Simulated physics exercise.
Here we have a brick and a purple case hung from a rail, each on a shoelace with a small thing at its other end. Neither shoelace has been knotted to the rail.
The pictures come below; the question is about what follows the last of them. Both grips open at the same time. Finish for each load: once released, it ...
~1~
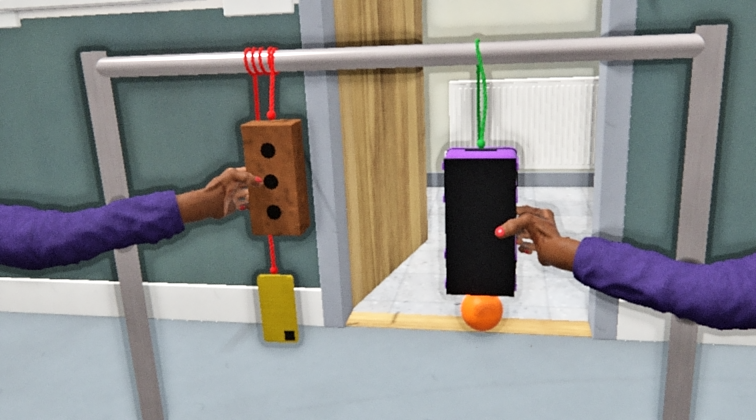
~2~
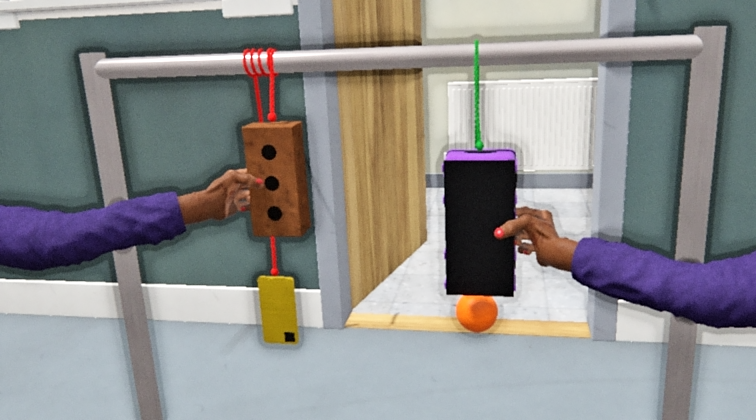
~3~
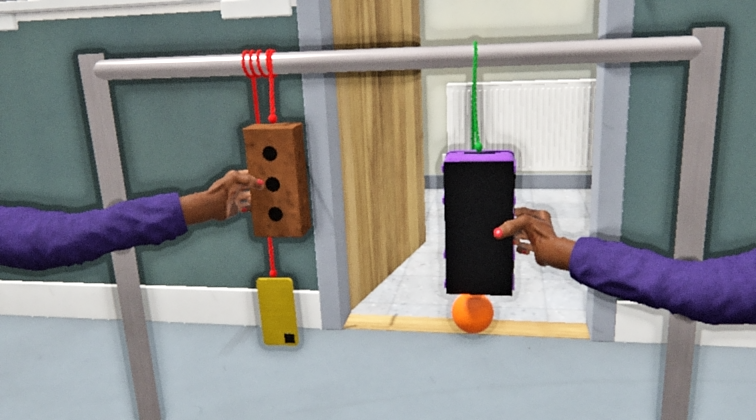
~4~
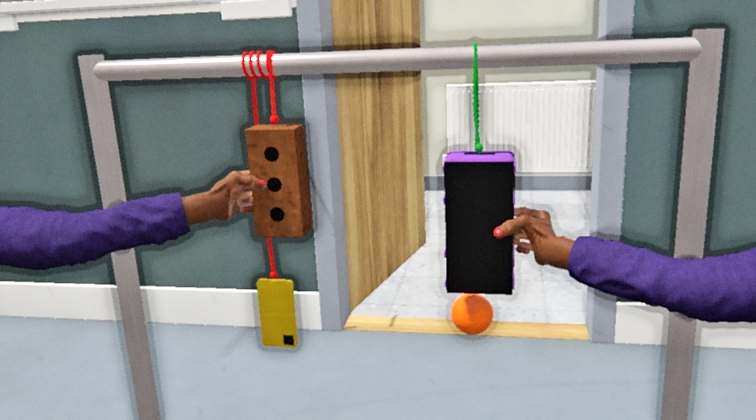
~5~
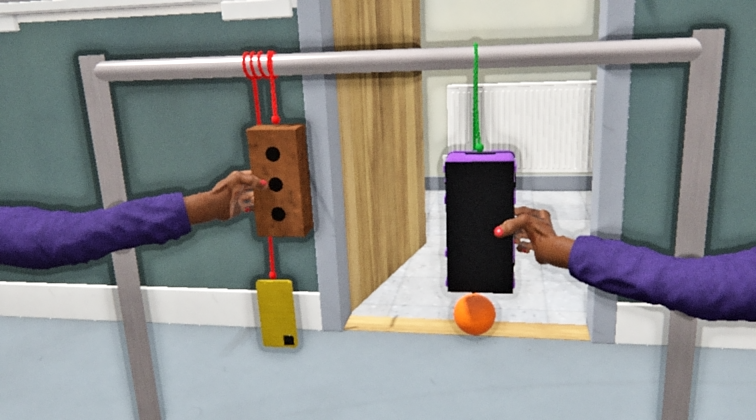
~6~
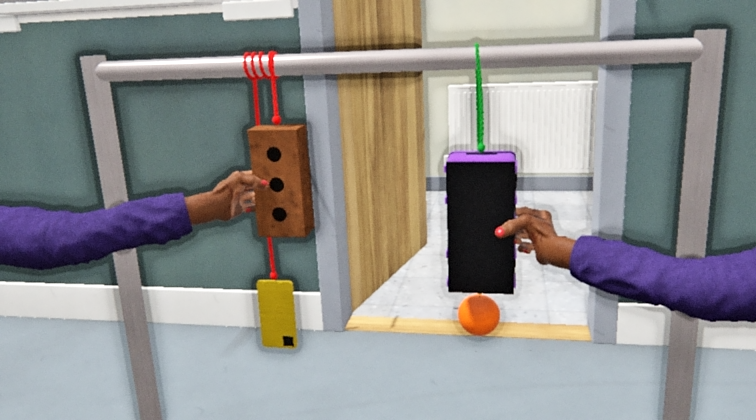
The brick stays hanging; the purple case drops.
Then, 0.50 s past the final frame, brick still up near (270, 157); purple case dropping.
Then, 0.88 s past the final frame, brick still up near (277, 167); purple case on the floor.
When it is over, brick still up near (277, 170); purple case on the floor. The brick stays hanging and the purple case drops.
